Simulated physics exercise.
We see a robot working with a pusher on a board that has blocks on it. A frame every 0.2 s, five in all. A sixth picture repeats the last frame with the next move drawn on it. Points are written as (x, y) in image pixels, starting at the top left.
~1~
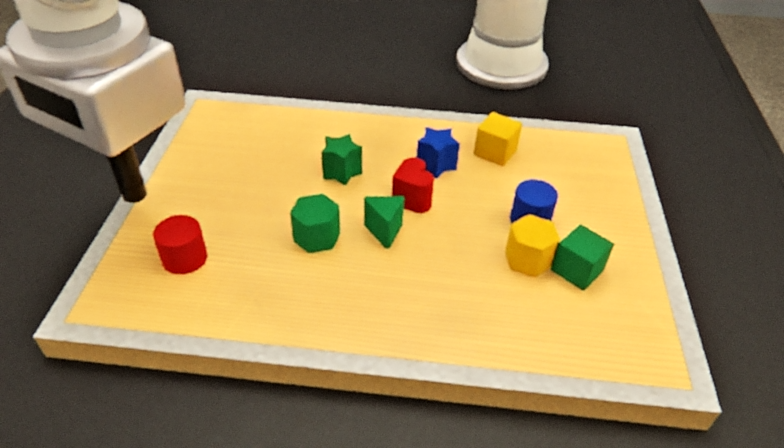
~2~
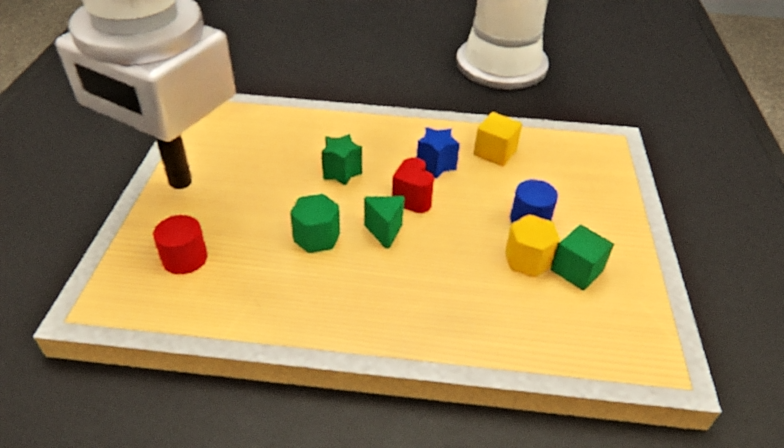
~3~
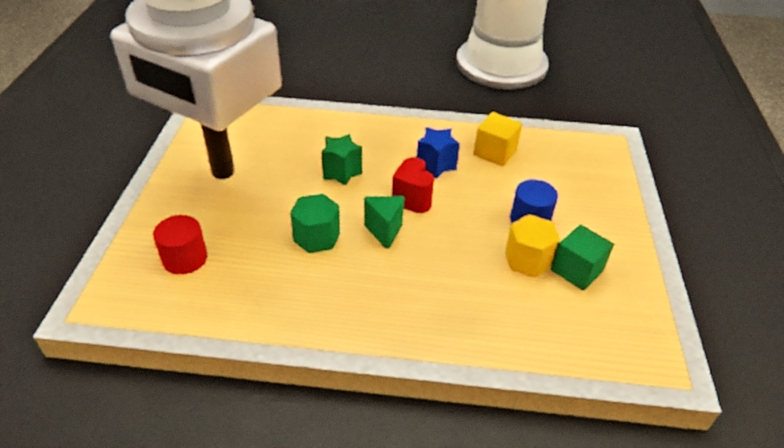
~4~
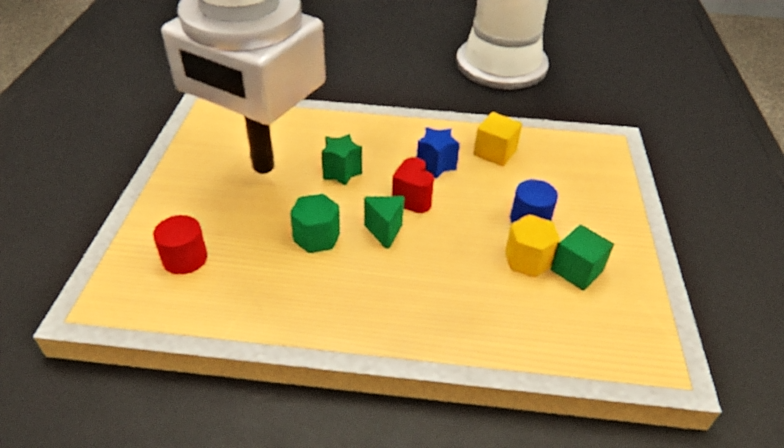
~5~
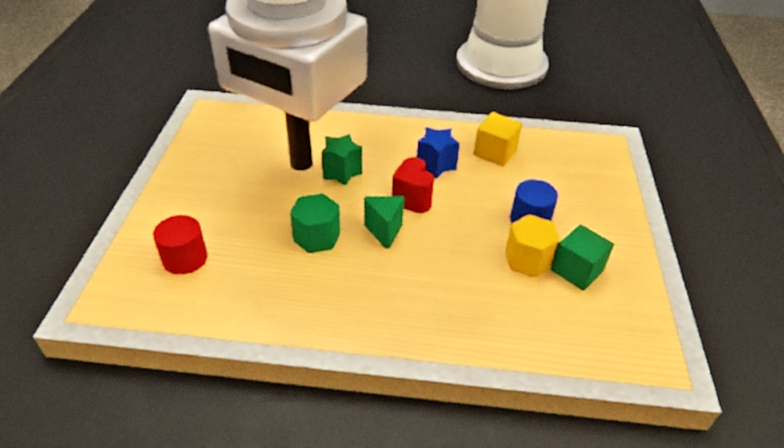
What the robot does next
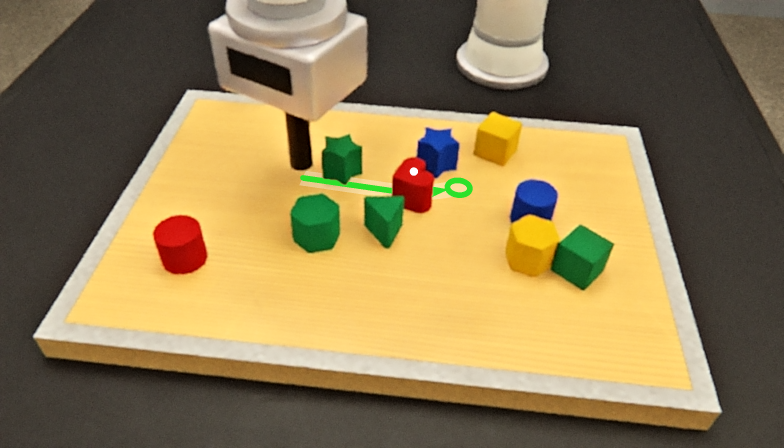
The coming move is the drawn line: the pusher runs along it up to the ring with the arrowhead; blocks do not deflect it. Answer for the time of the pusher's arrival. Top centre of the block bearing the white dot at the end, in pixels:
The middle of its upper face will lie at (456, 181).
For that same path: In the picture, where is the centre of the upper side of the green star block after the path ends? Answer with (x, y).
At roughly (373, 144).
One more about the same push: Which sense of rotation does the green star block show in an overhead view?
Seen from above, counterclockwise.
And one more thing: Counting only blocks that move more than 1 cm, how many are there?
It shifts two blocks.
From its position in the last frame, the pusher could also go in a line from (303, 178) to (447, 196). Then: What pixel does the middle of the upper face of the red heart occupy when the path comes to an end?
The centre of its top face lies at (459, 188).
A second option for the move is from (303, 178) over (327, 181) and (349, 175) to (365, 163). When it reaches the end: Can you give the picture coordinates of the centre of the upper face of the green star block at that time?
By then it is at (388, 130).
The line goes from (303, 178) via (380, 189), ending at (459, 188); the dot is on the red heart.
The first path, step by step. One third of the way, pusher (354, 173); green star block (366, 144), turned 70° anticlockwise.
Two thirds of the way, pusher (408, 179); green star block (373, 144), turned 95° anticlockwise; red heart (432, 176), turned 15° clockwise.
At the end, pusher (460, 175); green star block (373, 144), turned 95° anticlockwise; red heart (456, 181), turned 60° clockwise; blue star block unmoved.
